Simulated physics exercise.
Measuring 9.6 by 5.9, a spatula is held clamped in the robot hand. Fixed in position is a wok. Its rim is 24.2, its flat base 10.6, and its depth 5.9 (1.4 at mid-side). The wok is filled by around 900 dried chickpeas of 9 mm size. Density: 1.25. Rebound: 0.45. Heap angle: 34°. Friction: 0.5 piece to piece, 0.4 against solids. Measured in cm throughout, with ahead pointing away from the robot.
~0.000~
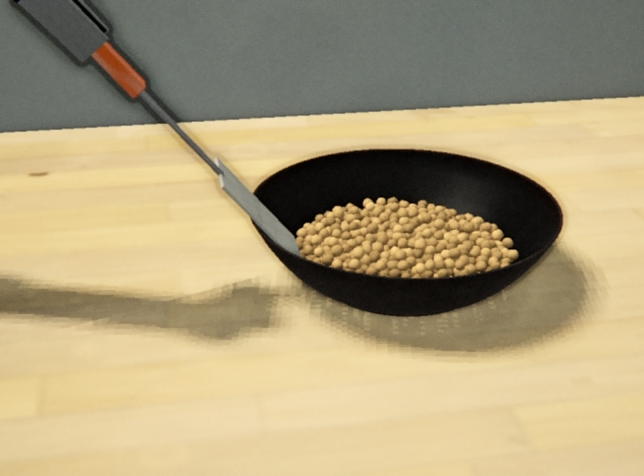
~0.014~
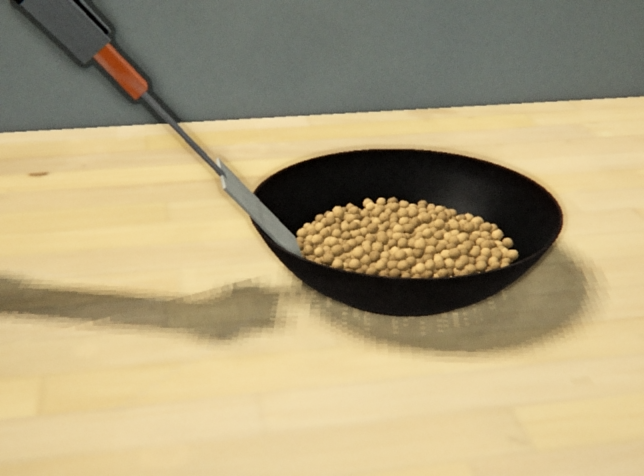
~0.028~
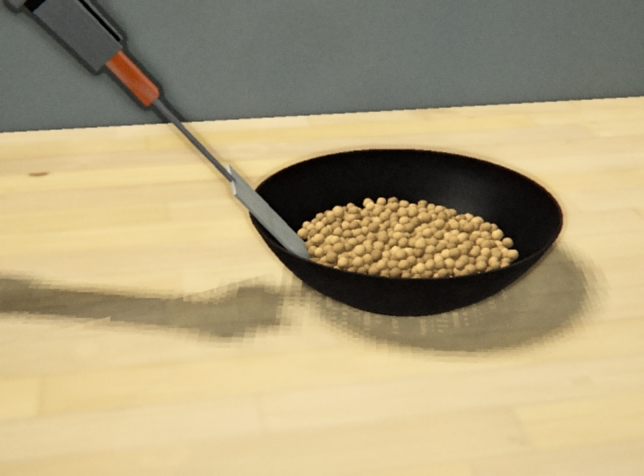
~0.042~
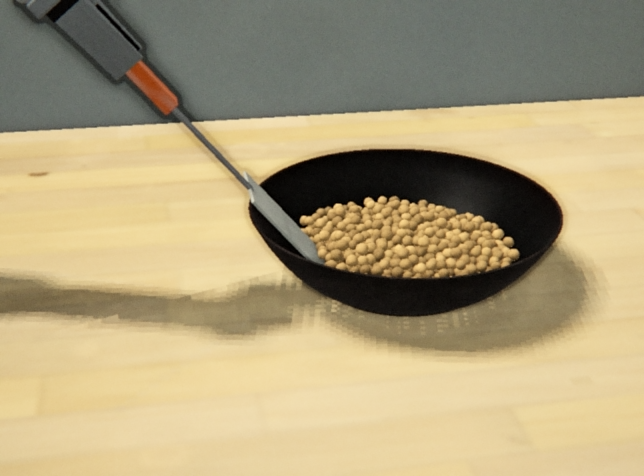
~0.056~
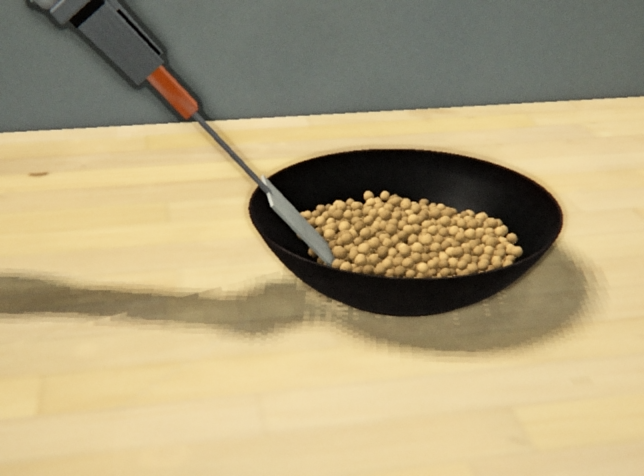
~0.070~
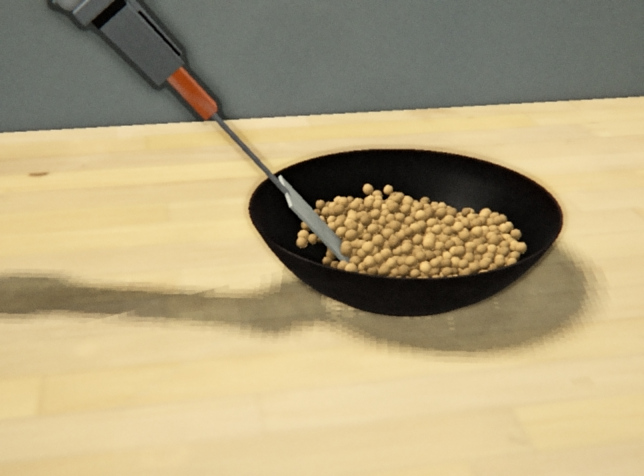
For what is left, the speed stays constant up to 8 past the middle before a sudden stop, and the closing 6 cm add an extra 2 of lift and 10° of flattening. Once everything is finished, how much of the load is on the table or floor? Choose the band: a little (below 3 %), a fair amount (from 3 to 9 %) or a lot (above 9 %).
It is a lot, above 9 %.
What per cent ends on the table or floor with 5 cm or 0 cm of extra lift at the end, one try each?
First try around 20 percent, second try around 15 percent.
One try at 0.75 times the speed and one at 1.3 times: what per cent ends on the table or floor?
Near 15 and near 30 percent respectively.
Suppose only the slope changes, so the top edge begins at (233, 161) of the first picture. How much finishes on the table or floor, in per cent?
About 25 per cent.
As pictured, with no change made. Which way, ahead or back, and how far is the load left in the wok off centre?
I'd put it at roughly 2.5 cm toward the front.
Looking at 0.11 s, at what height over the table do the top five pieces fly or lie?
Somewhere near 6 cm, I'd say.
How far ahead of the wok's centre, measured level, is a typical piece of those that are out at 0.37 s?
Around 18 centimetres ahead.
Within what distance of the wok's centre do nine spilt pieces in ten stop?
That's near 40 cm.
After 0.11 s, sloping 51°, highest piece 7 above the table; 900 in the wok.
After 0.15 s, sloping 47°, highest piece 8 above the table; 900 in the wok.
After 0.37 s, sloping 41°, highest piece 8 above the table; 702 in the wok, 102 on the table or floor, 96 on the blade or in flight.
After 1.41 s, sloping 41°, highest piece 5 above the table; 702 in the wok, 198 on the table or floor.
In the end, 702 in the wok, 198 on the table or floor. That is 22 % on the table or floor.
